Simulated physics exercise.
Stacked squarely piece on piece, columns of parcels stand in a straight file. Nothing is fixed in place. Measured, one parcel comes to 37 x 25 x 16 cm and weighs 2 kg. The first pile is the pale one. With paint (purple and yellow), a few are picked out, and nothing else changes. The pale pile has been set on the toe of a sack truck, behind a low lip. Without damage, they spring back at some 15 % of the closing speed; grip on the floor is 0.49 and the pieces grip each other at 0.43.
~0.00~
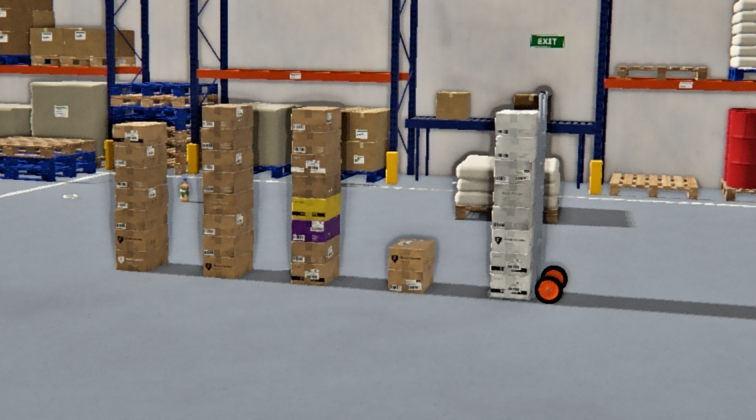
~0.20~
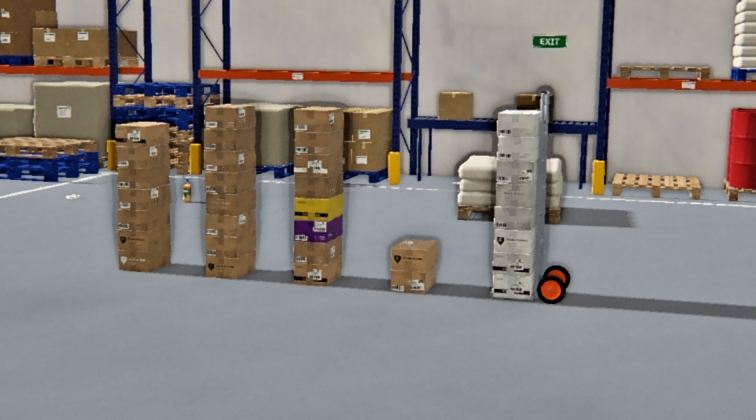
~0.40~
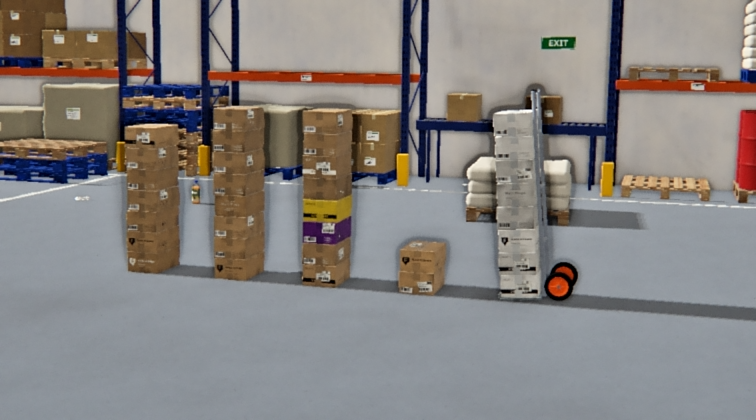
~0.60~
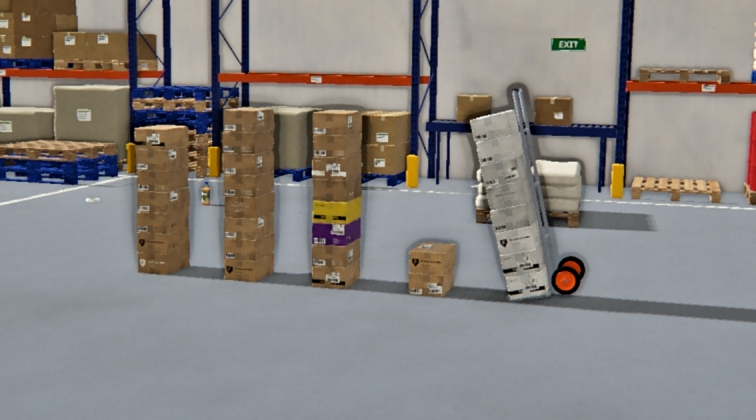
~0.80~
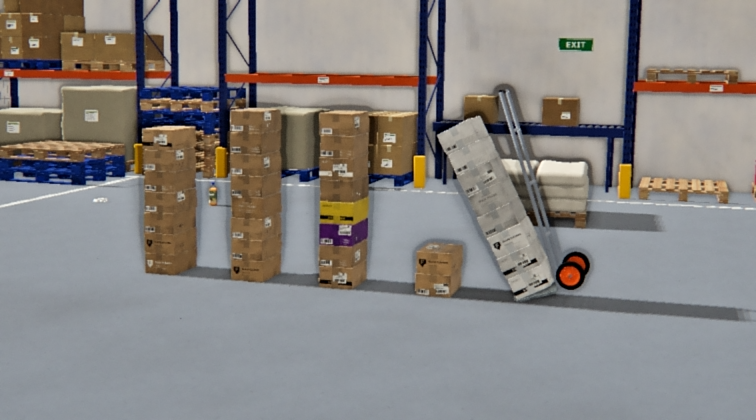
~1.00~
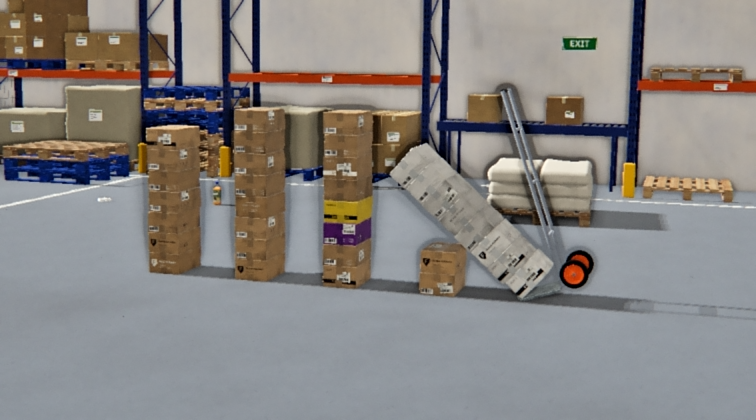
In a warehouse with blue and orange racking, seen from the front across a grey floor, the camera pans slightly left. Three tall brown box stacks, the third with yellow and purple parcels, stand left of a low brown box and a pale stack on an orange-wheeled sack truck. The truck tilts left, and the pale stack leans left with it, then further, separating from the frame, while the others stay still.
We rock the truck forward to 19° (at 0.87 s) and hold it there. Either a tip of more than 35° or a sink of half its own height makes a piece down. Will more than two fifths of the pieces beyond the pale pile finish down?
No, fewer than two fifths do.
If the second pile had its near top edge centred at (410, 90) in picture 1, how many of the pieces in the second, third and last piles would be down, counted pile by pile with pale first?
The tally would be second 9, then third 8, then last 6.
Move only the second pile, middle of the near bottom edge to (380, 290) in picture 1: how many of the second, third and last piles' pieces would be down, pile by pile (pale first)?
Second 0; third 0; last 0.
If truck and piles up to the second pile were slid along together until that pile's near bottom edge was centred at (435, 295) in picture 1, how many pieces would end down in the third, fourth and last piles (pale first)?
Down per pile: Third 0, fourth 0, last 0.
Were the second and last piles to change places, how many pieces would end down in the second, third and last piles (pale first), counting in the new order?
Down tally in the new order: Second = 7, third = 8, last = 0.
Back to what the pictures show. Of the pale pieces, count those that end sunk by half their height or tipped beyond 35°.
Exactly 8 pale pieces do.
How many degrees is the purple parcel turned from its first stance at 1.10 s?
Angle from initial pose, roughly 0 deg - estimate.
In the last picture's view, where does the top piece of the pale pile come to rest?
It ends up centred around (391, 241) in the last view.
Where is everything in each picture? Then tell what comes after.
In the first frame (pixels give the middle of a visible side; the camera pans a little), truck frame (540, 135) 0° forward; yellow parcel (309, 210); purple parcel (308, 231); none of the others has stirred.
Truck frame (542, 135) 0° forward; purple parcel (310, 232), in the second frame.
Truck frame (535, 133) 5° forward, top of the pale pile leaning 4°; purple parcel (319, 233); none of the others has stirred, in the third frame.
Truck frame (522, 132) 13° forward, top of the pale pile leaning 14°; yellow parcel (330, 213); none of the others has stirred, in the fourth frame.
Truck frame (512, 132) 18° forward, top of the pale pile leaning 28°; yellow parcel (337, 213); none of the others has stirred, in the fifth frame.
Truck frame (515, 131) 19° forward, top of the pale pile leaning 49°; yellow parcel (340, 213); purple parcel (339, 234); none of the others has stirred, in the sixth frame.
After 1.10 s, 8 of the pale pile down; none of the 25 other parcels down.
After 1.26 s, 8 of the pale pile down; none of the 25 other parcels down, 8 disturbed; yellow parcel 7 cm from its place; purple parcel 6 cm from its place.
In the end (2.0 s), 8 of the pale pile down; none of the 25 other parcels down, 9 disturbed; purple parcel 7 cm from its place; yellow parcel 7 cm from its place. That is 0 per cent. From the last view, middles, purple parcel near (338, 230), yellow parcel near (339, 208).
